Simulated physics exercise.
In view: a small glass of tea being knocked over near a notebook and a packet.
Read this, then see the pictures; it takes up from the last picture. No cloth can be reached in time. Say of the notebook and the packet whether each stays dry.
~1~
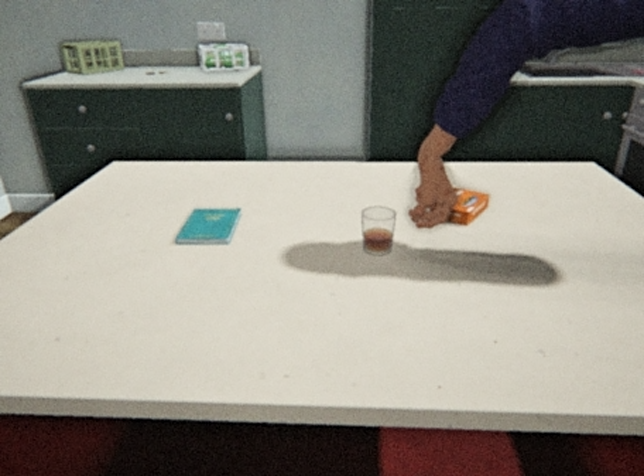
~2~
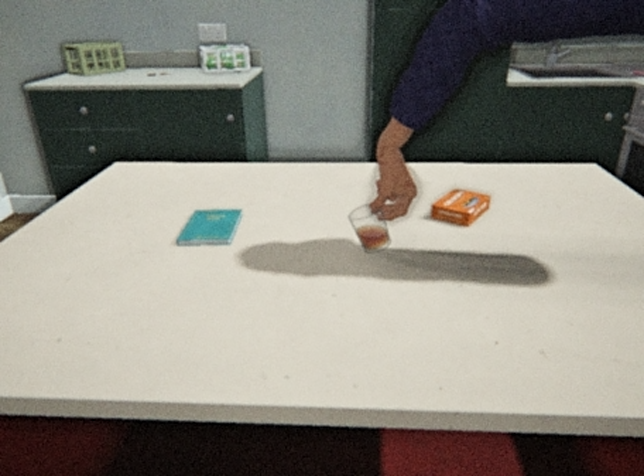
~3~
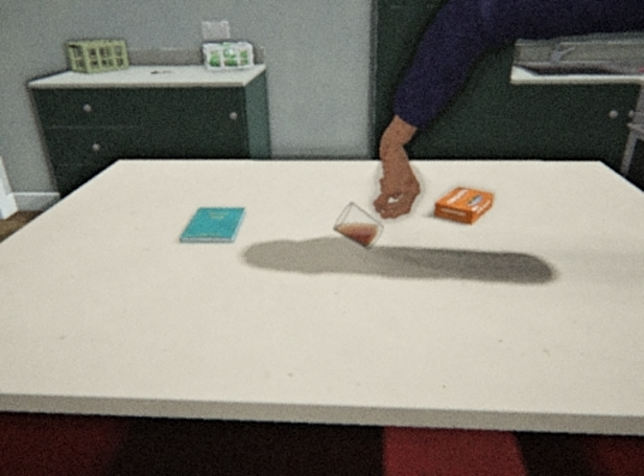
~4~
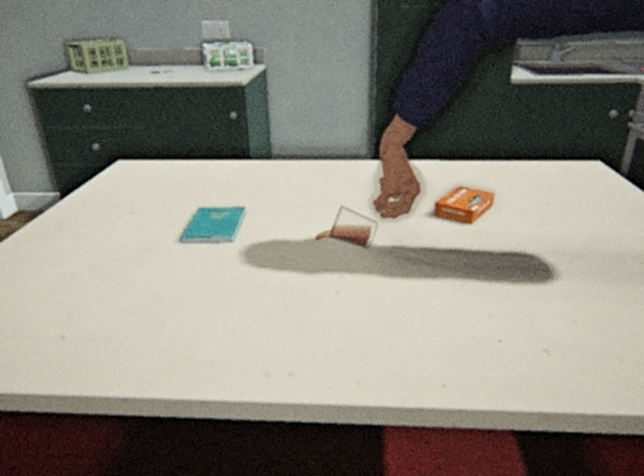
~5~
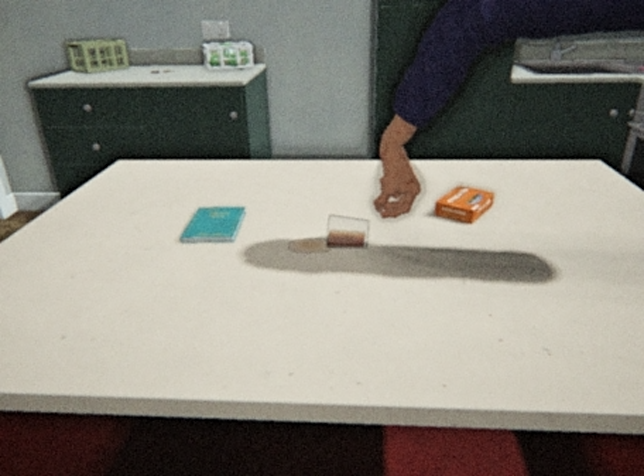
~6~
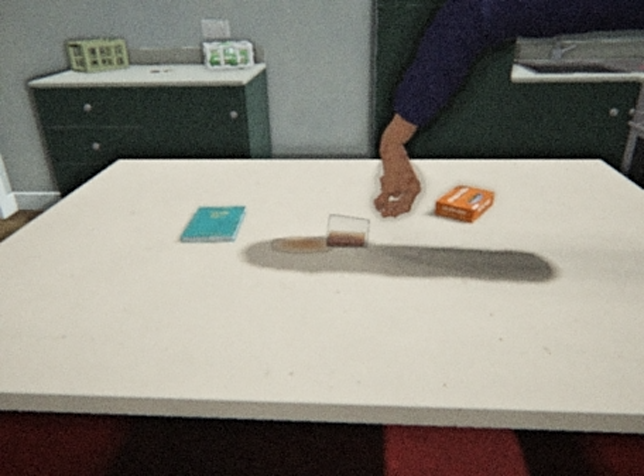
As for the notebook, it meets the spill; as for the packet, it avoids the spill.
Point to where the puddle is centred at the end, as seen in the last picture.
The centre settles near (241, 240) in the last view.
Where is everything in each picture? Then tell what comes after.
In the first frame, it stands upright; small glass (378, 230) about a third full; notebook (210, 222); packet (461, 198).
The second frame shows fingers against its side; small glass (370, 227) tipped 20°.
In the third frame, it is falling; small glass (357, 226) tipped 55°; packet (465, 197).
In the fourth frame, it is falling; small glass (352, 228) tipped 70°; notebook (215, 221).
In the fifth frame, it is down; small glass (347, 232) tipped 85°; a puddle starts at (310, 245).
In the sixth frame, it is down; small glass (347, 232) tipped 85°; a puddle starts at (304, 244); notebook (215, 220); packet (466, 196).
A moment on, the puddle covers about as much as a saucer; the notebook is reached; the packet is untouched.
Further on, the puddle covers about as much as a plate; the notebook is reached; the packet is untouched.
When it is over, the puddle covers about as much as a plate; the notebook is reached; the packet is untouched.
